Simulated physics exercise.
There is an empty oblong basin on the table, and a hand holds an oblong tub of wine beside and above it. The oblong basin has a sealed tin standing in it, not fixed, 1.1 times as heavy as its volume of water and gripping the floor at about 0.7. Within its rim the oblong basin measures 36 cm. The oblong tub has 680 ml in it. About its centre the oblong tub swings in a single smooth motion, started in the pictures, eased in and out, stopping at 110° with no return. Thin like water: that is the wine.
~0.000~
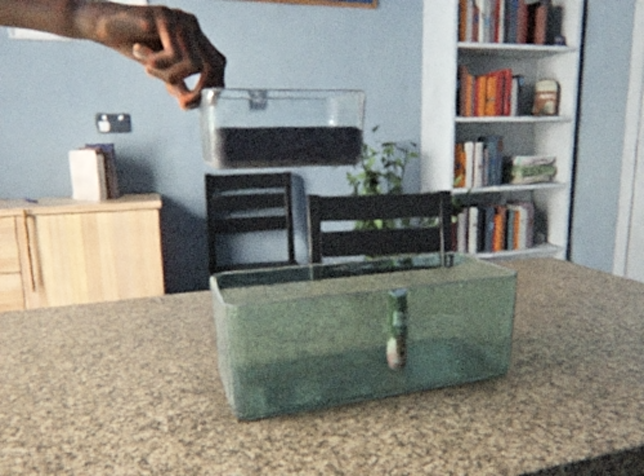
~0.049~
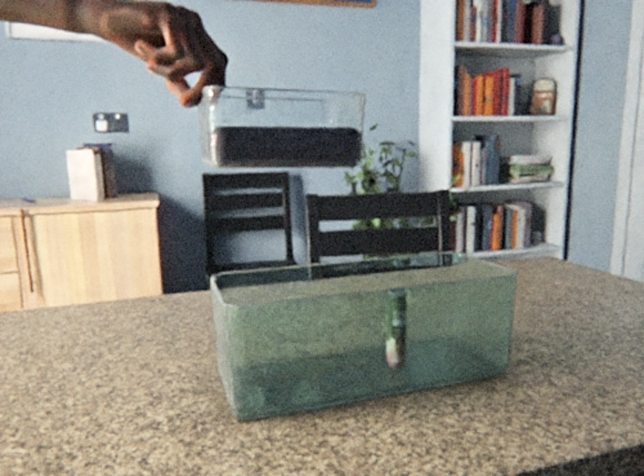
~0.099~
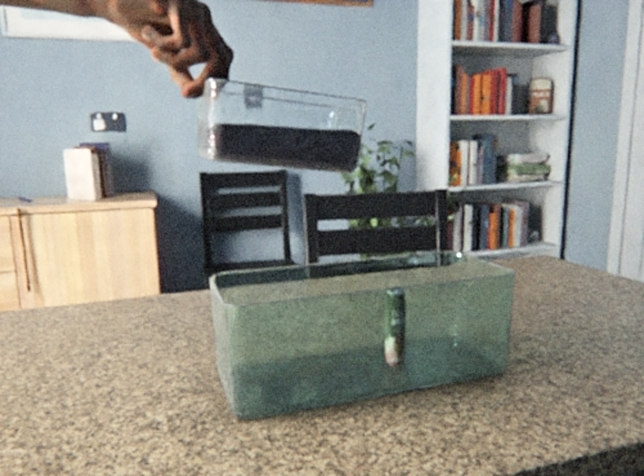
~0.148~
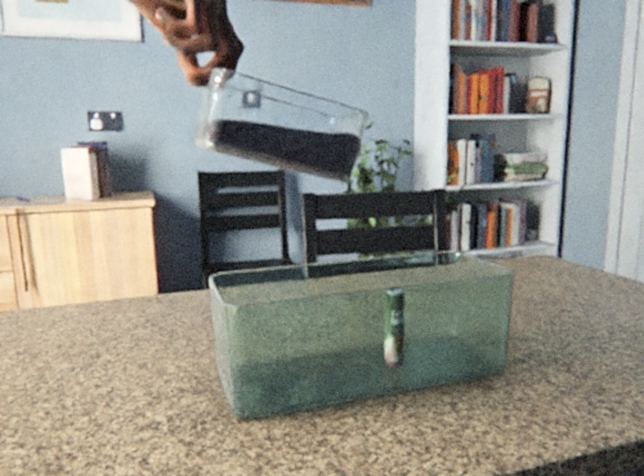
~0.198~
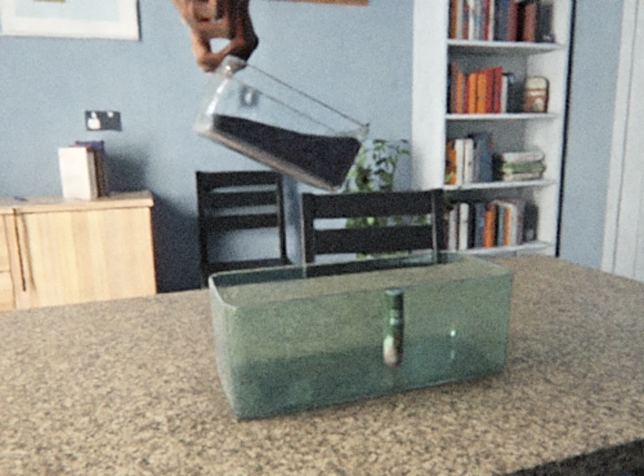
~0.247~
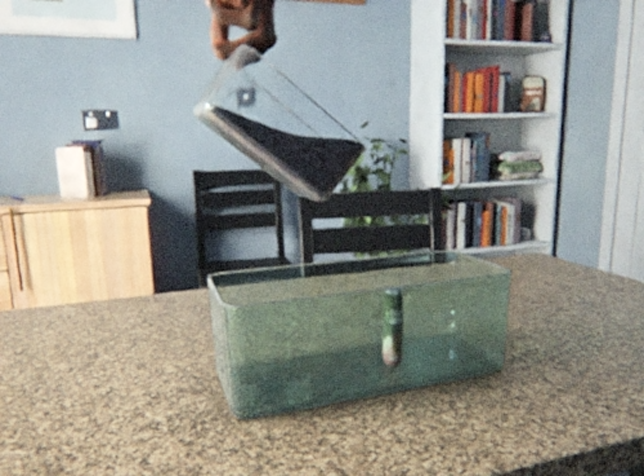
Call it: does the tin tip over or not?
It tips over.
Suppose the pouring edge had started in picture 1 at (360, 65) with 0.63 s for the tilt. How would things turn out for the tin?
Result: Tin upright.
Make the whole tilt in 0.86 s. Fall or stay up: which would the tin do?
Holds steady.
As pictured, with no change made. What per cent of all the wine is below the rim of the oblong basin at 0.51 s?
Fraction in basin: Approx. 30%.
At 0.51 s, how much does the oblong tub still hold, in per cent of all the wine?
12 %.
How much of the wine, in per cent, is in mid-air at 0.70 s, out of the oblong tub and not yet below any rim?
Close to 4 %.
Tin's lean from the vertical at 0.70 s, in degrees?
Lean: Around 5° from upright.
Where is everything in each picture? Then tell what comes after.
In the first picture, it leans 0°; its right rim is at (350, 97); the wine meets the walls at (206, 130) and (346, 129); the oblong basin's rim runs from (217, 291) to (489, 264); the tin's top is at (397, 295).
In the second picture, it leans 2°; its right rim is at (350, 99); the wine meets the walls at (205, 130) and (345, 130).
In the third picture, it leans 7°; its right rim is at (351, 106); the wine meets the walls at (204, 127) and (345, 132).
In the fourth picture, it leans 15°; its right rim is at (353, 118); the wine meets the walls at (203, 124) and (345, 135).
In the fifth picture, it leans 26°; its right rim is at (353, 133); the wine meets the walls at (200, 117) and (344, 138).
In the sixth picture, it leans 39°; its right rim is at (349, 150); the wine meets the walls at (199, 109) and (347, 143).
By 0.51 s the tilt is 102° and 13 per cent is still to pour; the tin stands where it began.
By 0.70 s the tilt is 110° and 2 per cent is still to pour; the tin leans 6°.
By 0.89 s the tilt is 110° and 0 per cent is still to pour; the tin leans 31°.
By 1.11 s the tilt is 110° and 0 per cent is still to pour; the tin lies on its side.
At rest the tin lies on its side.
